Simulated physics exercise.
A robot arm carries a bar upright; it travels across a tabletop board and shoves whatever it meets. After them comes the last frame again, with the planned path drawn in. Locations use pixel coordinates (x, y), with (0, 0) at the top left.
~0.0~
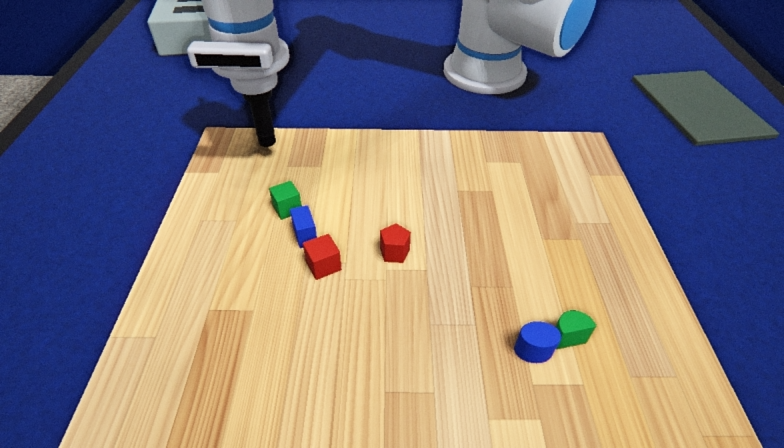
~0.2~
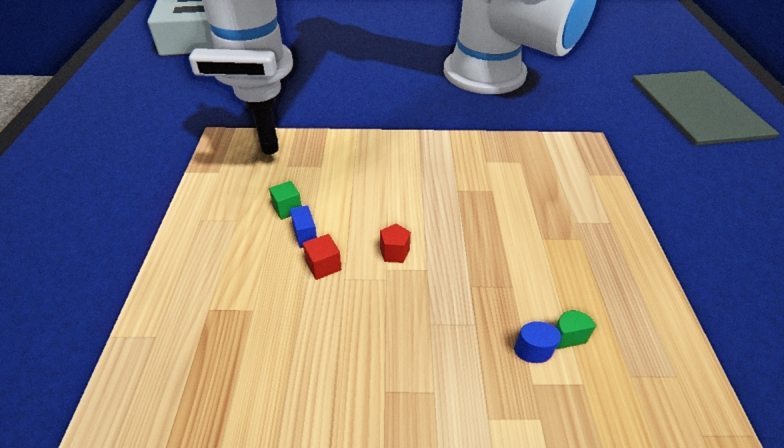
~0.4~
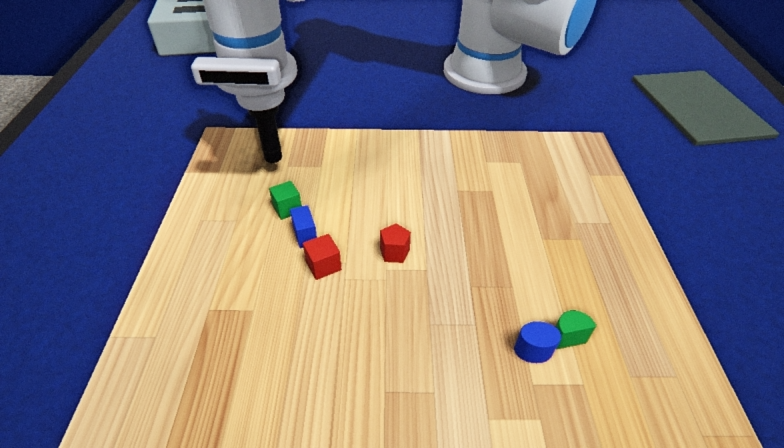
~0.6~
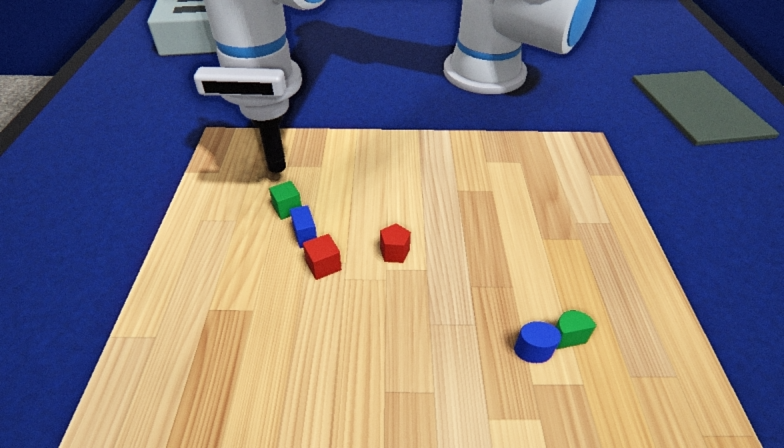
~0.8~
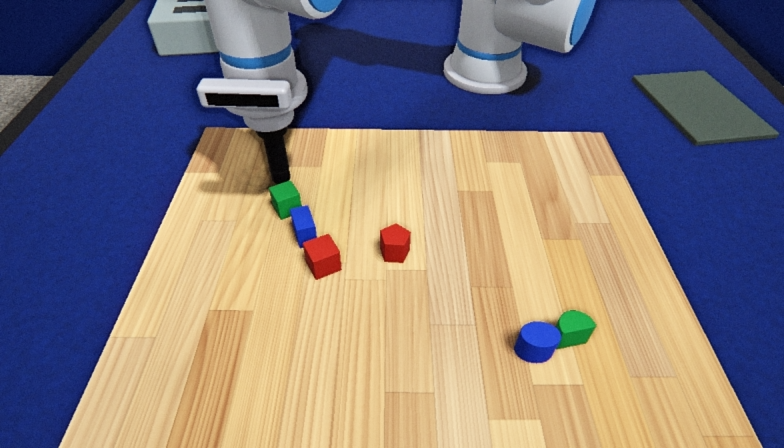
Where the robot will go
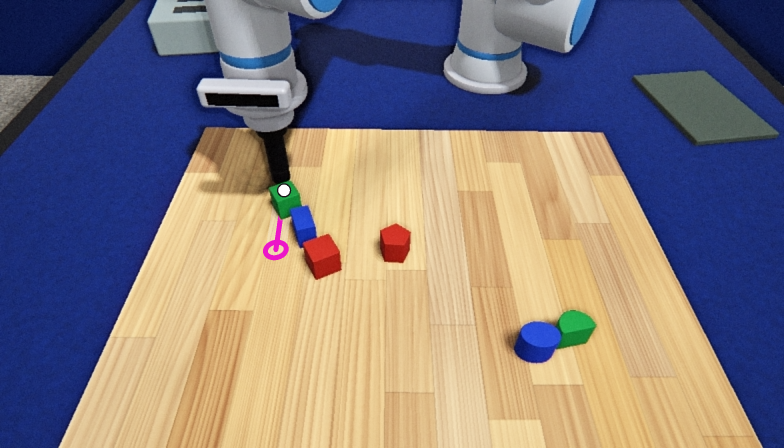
A robot arm moves its black bar slowly forward to the green block, which stays still.
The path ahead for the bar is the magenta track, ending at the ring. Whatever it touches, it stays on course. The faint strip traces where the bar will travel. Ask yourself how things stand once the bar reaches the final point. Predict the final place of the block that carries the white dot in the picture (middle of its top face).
The point I'd pick in the picture is (288, 244).
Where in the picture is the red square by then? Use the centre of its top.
Close to (344, 263).
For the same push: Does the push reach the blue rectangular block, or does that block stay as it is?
If the bar follows that path, the blue rectangular block ends up shifted.
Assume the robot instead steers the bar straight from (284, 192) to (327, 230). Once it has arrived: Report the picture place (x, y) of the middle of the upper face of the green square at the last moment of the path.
(290, 208)
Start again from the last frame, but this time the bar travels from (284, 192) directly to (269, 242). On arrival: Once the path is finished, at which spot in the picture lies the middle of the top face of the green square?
Answer: (285, 229).
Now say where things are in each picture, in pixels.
The first picture shows bar tip at (268, 143); block tops, green square at (284, 190); blue rectangular block at (302, 217); red square at (321, 247).
The second picture shows bar at (270, 150); blocks unchanged.
The third picture shows bar at (274, 159); blocks unchanged.
The fourth picture shows bar at (277, 168); blocks unchanged.
The fifth picture shows bar at (281, 179); green square at (284, 190); blue rectangular block at (302, 217); red square at (321, 247).
Path on the board, straight from (284, 192) to (276, 250); the dot is on the green square.
On the path given first. One third of the way, bar at (279, 198); green square at (286, 206); blue rectangular block at (304, 220), turned 15° anticlockwise.
Two thirds of the way, bar at (276, 217); green square at (287, 224), turned 20° anticlockwise; blue rectangular block at (312, 235), turned 30° anticlockwise; red square at (330, 254), turned 15° anticlockwise.
At the end, bar at (273, 237); green square at (288, 244), turned 35° anticlockwise; blue rectangular block at (318, 249), turned 45° anticlockwise; red square at (344, 263), turned 35° anticlockwise.
